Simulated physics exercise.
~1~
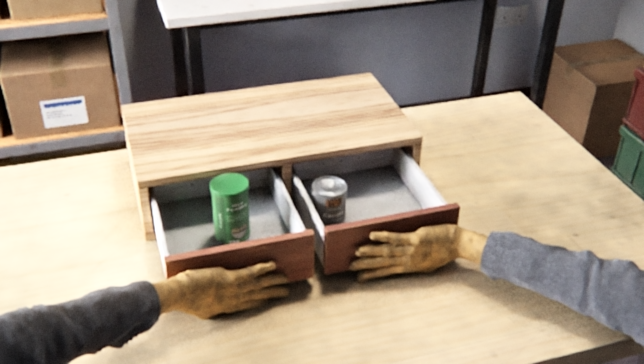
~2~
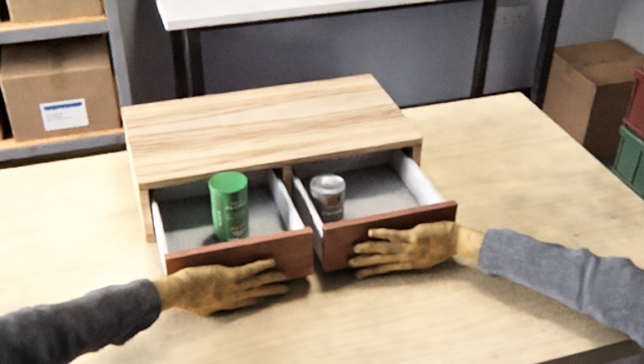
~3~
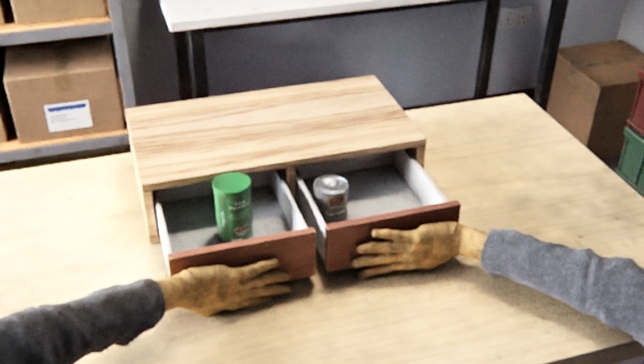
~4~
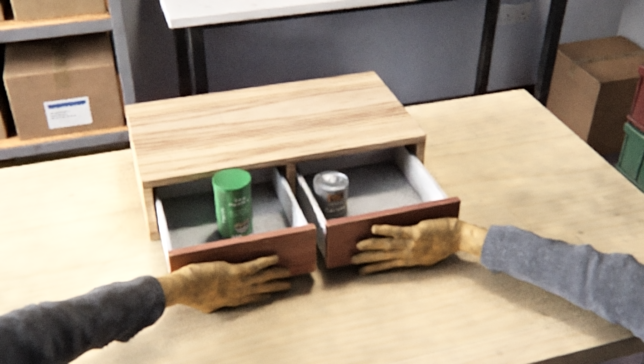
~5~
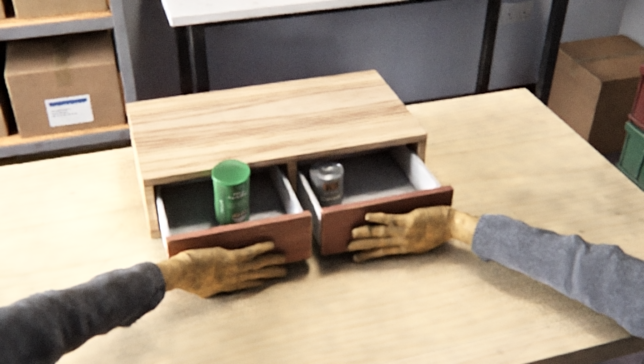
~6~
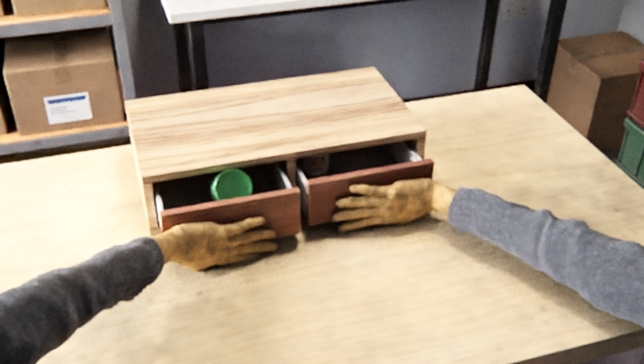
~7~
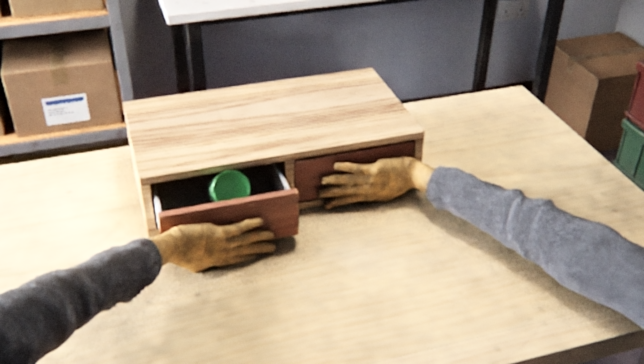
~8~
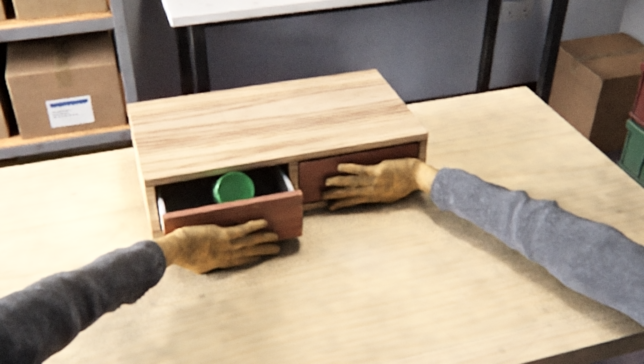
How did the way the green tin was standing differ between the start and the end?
At the start the green tin stood upright in the left drawer, but by the end it was leaning over in the drawer, which was still ajar.
